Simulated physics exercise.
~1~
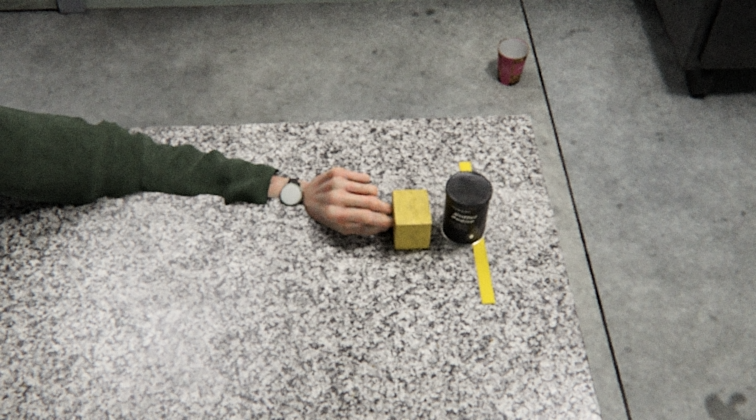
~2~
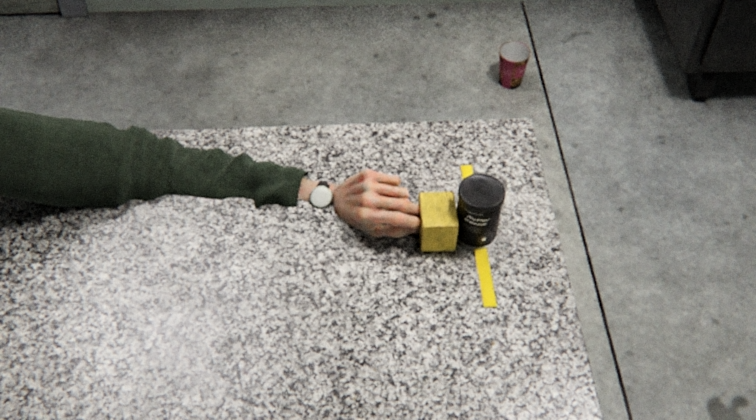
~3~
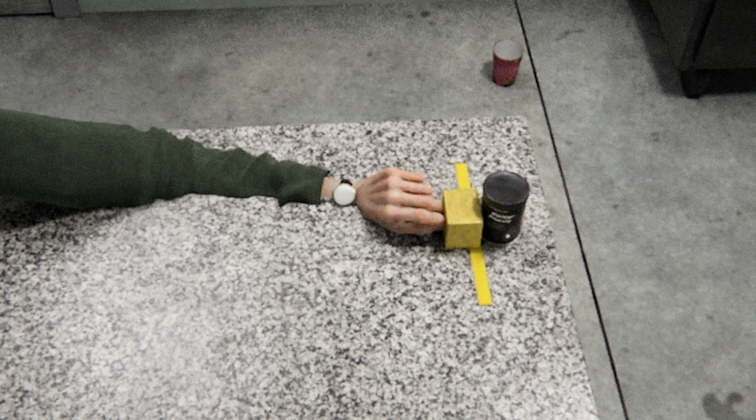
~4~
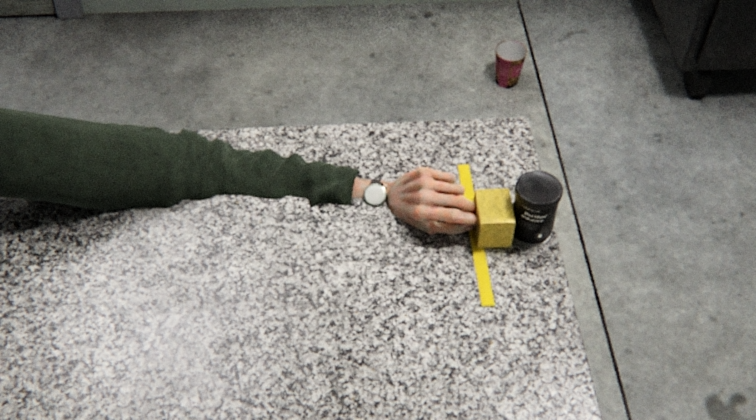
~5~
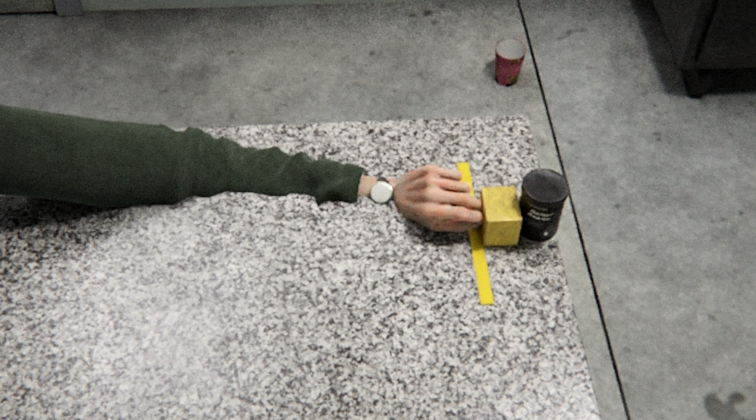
Yellow block pushed right by a hand, sliding a black tin across yellow tape towards the table's edge, where it stays upright.
